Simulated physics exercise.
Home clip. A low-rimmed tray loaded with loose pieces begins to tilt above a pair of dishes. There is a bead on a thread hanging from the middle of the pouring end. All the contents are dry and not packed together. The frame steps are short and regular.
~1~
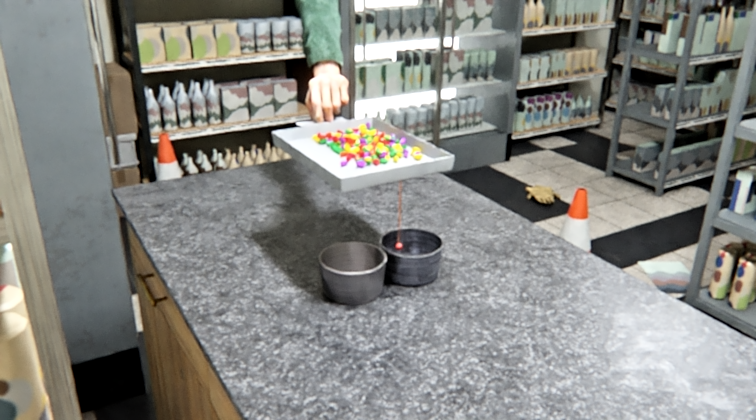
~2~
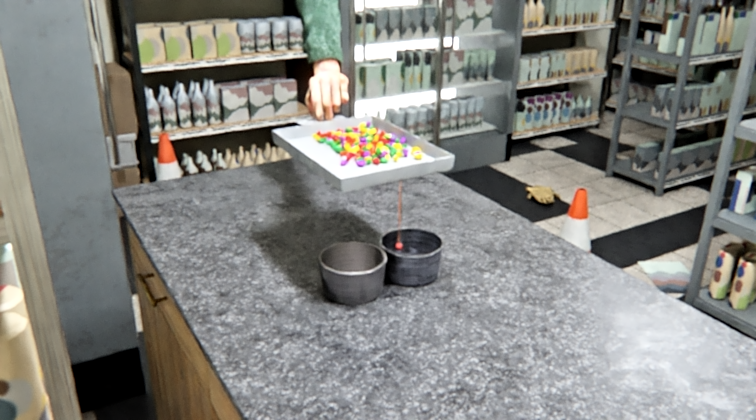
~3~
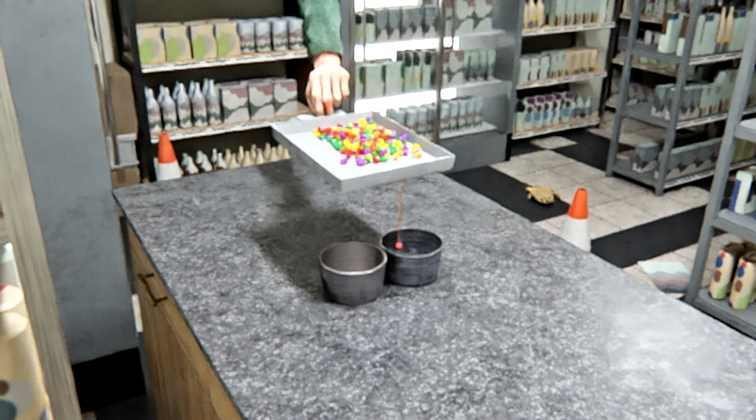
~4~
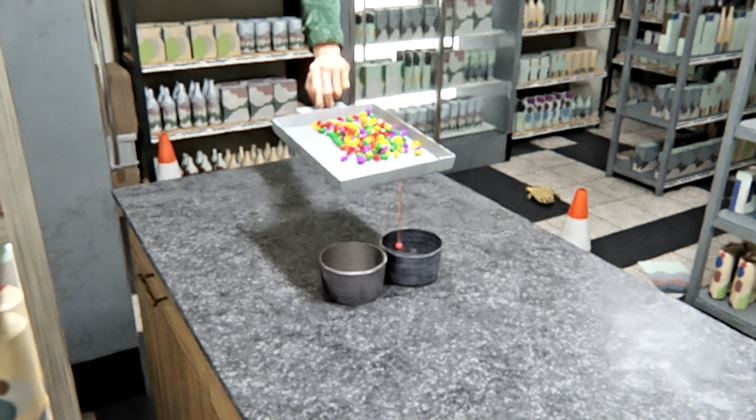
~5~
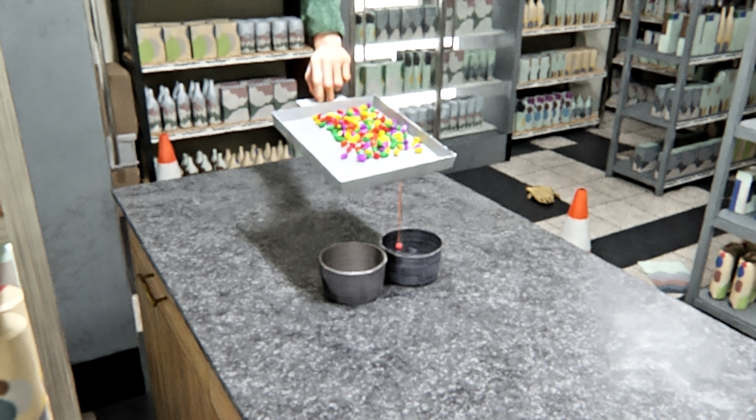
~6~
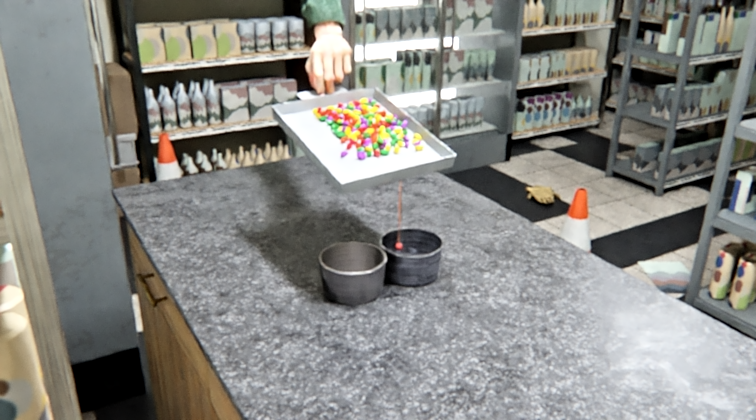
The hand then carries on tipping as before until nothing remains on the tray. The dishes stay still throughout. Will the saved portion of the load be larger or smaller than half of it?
It is smaller than half.
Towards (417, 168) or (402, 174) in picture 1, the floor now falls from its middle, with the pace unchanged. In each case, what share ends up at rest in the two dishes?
The share is 30 per cent in the first and 0 per cent in the second.
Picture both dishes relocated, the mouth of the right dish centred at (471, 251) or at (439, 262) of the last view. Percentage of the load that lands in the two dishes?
Roughly 50 per cent, then roughly 90 per cent.
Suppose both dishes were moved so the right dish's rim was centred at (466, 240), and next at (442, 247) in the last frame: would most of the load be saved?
At place one not up to half; at place two not up to half.
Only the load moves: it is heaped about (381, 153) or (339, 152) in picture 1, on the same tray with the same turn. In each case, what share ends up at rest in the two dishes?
It would be 0 in a hundred, and then 0 in a hundred.
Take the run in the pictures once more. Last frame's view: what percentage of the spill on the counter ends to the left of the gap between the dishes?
It comes out at roughly 30 percent.
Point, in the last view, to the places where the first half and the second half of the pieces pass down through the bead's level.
First near (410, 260), later near (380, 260).
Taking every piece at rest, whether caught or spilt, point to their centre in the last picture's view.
Somewhere around (406, 312) in the final view.
Soon, tray tipped steeply; all on the tray.
A while on, tray tipped right over; nearly all on the tray; a small part outside both; a stray few in the air.
Towards the end, tray tipped past a quarter turn; a stray few in the left dish; nearly all outside both.
Finally, tray tipped past a quarter turn; a stray few in the left dish; none in the right dish; nearly all outside both.
